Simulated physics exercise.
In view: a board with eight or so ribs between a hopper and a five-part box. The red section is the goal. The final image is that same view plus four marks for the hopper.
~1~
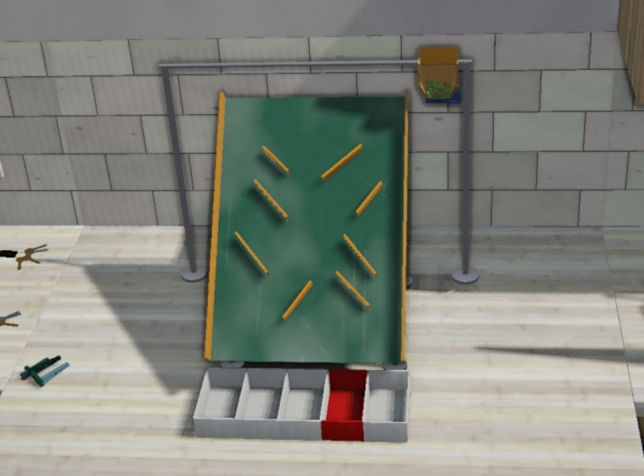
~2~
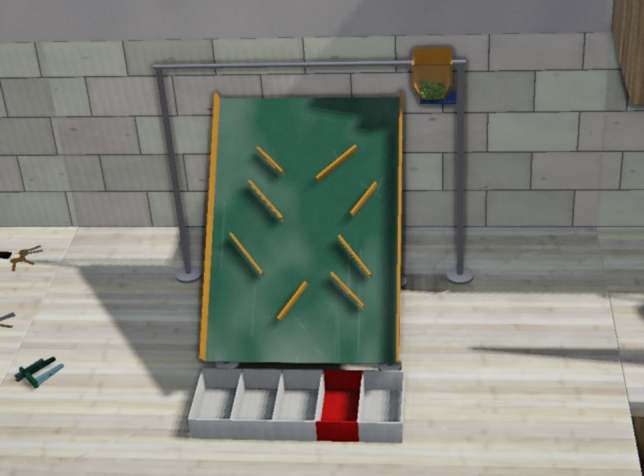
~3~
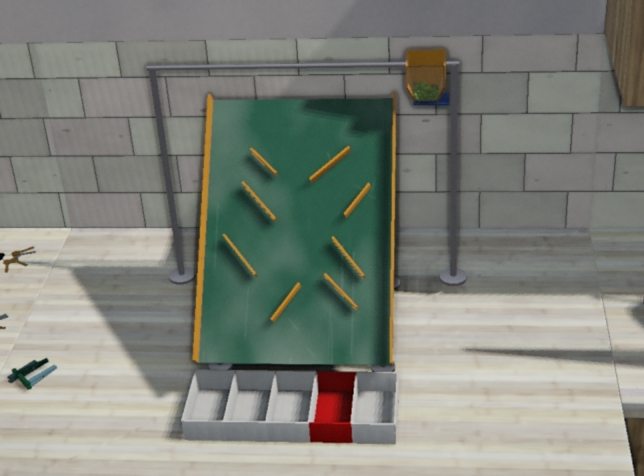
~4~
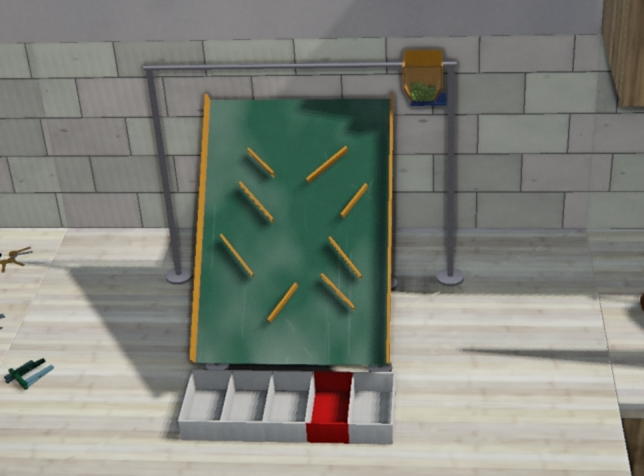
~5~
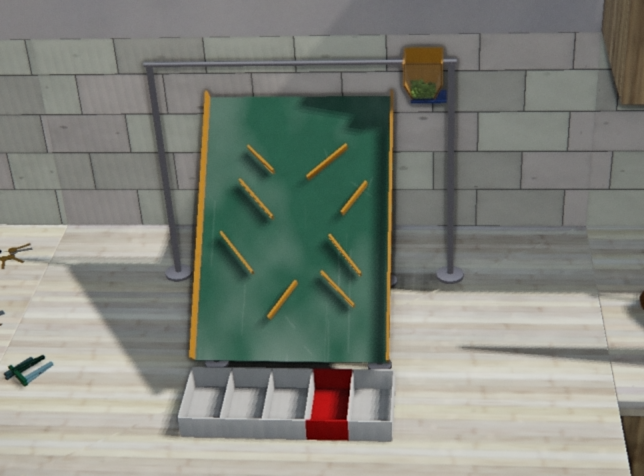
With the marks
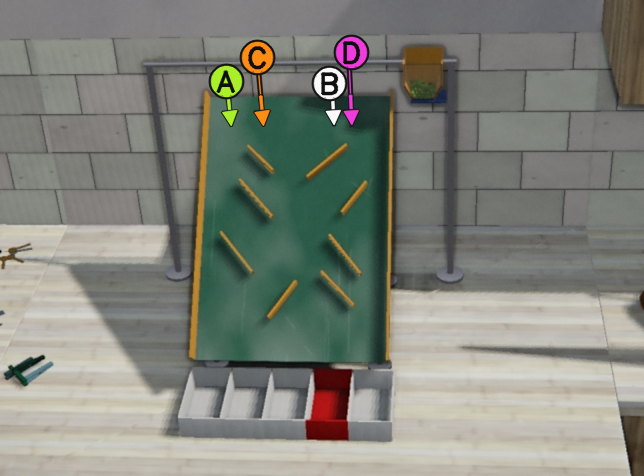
At first, an orange hopper with something green in it hangs from a rail at the upper right of a green board with eight orange ribs, above a five-part box with one red section. The view drifts slightly right, then nearly settles, while the hopper, board and box stay still.
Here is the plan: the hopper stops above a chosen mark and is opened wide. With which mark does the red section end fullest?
Go for C.
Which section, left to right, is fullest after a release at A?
The first.
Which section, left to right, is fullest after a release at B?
The second from the left.
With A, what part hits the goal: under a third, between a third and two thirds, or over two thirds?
Mark A gives under a third.
On the marked copy, mark A meets the board at (230, 120); mark B meets the board at (333, 119); mark C meets the board at (262, 120); mark D meets the board at (351, 119).
If A is chosen, a small part in the red section, most in other sections, a small part outside the box.
If B is chosen, a stray few in the red section, most in other sections, a small part outside the box.
If C is chosen, about a third in the red section, about half in other sections, a small part outside the box.
If D is chosen, a small part in the red section, most in other sections, a small part outside the box.
